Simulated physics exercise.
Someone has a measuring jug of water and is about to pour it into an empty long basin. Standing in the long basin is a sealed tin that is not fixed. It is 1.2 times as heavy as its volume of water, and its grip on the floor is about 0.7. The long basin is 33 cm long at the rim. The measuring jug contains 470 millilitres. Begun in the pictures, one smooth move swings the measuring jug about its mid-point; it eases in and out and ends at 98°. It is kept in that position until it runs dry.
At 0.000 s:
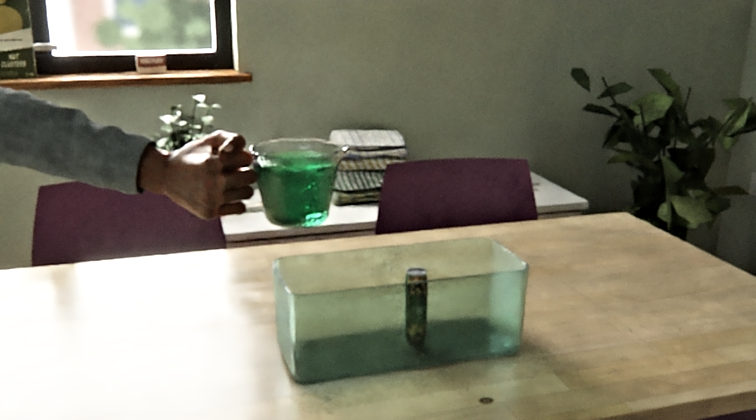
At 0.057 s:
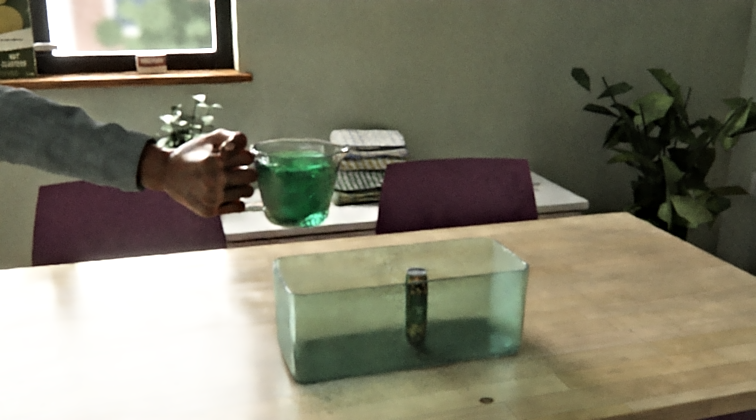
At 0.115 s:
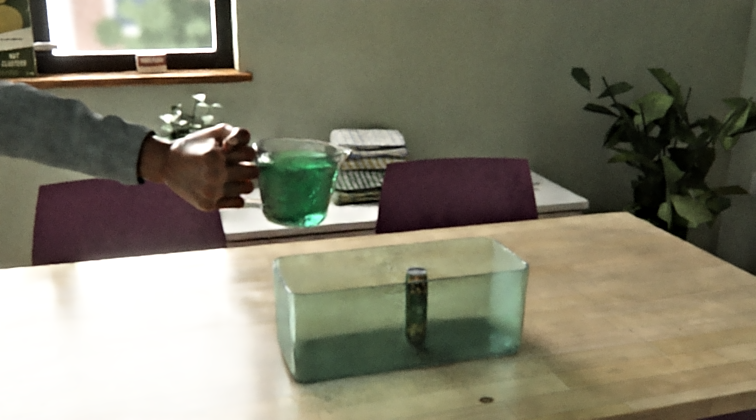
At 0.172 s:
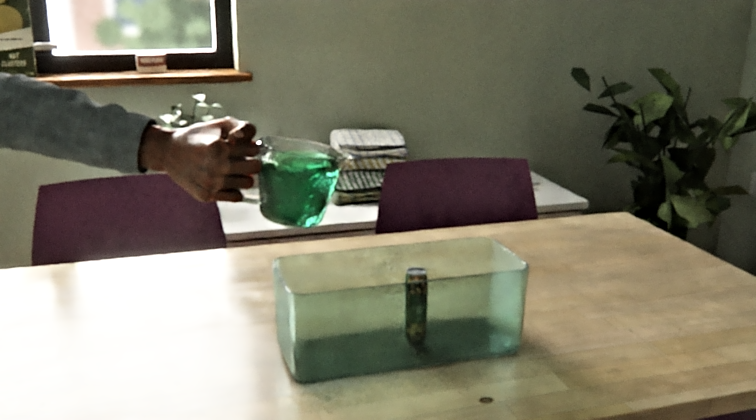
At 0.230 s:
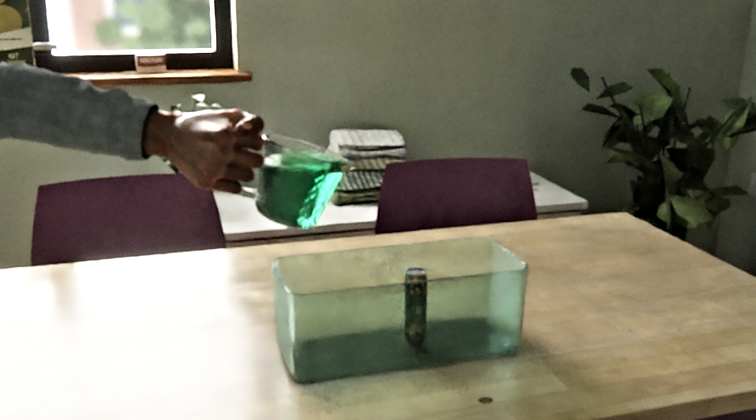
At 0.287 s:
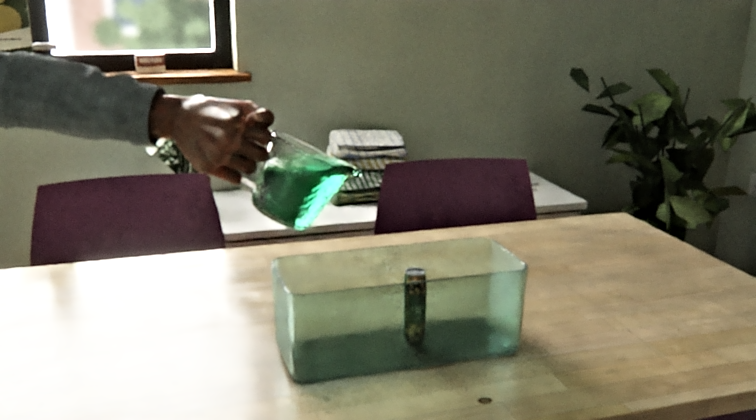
At the start, a hand holds a clear measuring jug of green liquid nearly upright above a wooden table, where a long glass basin stands with a small tin visible at its middle. The hand then tilts the jug steadily rightward, and the liquid slants towards the lowered right rim.
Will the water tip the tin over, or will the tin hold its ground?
It does not keel over.
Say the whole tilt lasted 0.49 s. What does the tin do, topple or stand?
The tin would stay balanced.
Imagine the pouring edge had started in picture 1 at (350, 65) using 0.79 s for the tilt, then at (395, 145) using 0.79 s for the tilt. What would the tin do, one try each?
In the first try it comes down; in the second it remains standing.
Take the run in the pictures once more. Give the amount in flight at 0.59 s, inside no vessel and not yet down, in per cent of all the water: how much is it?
It comes to about 26 percent.
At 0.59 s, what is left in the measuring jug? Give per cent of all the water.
Near 46 in a hundred.
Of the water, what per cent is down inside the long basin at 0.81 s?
Near 84 per cent of the total.
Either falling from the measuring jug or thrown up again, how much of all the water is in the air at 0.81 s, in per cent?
About 9 percent.
Then, 0.59 s in, the tilt is 83° and 47 per cent is still to pour; the tin stands where it began.
Then, 0.81 s in, the tilt is 98° and 8 per cent is still to pour; the tin stands where it began.
Then, 1.04 s in, the tilt is 98° and 0 per cent is still to pour; the tin stands where it began.
Then, 1.29 s in, the tilt is 98° and 0 per cent is still to pour; the tin stands where it began.
Finally, the tin stands where it began.
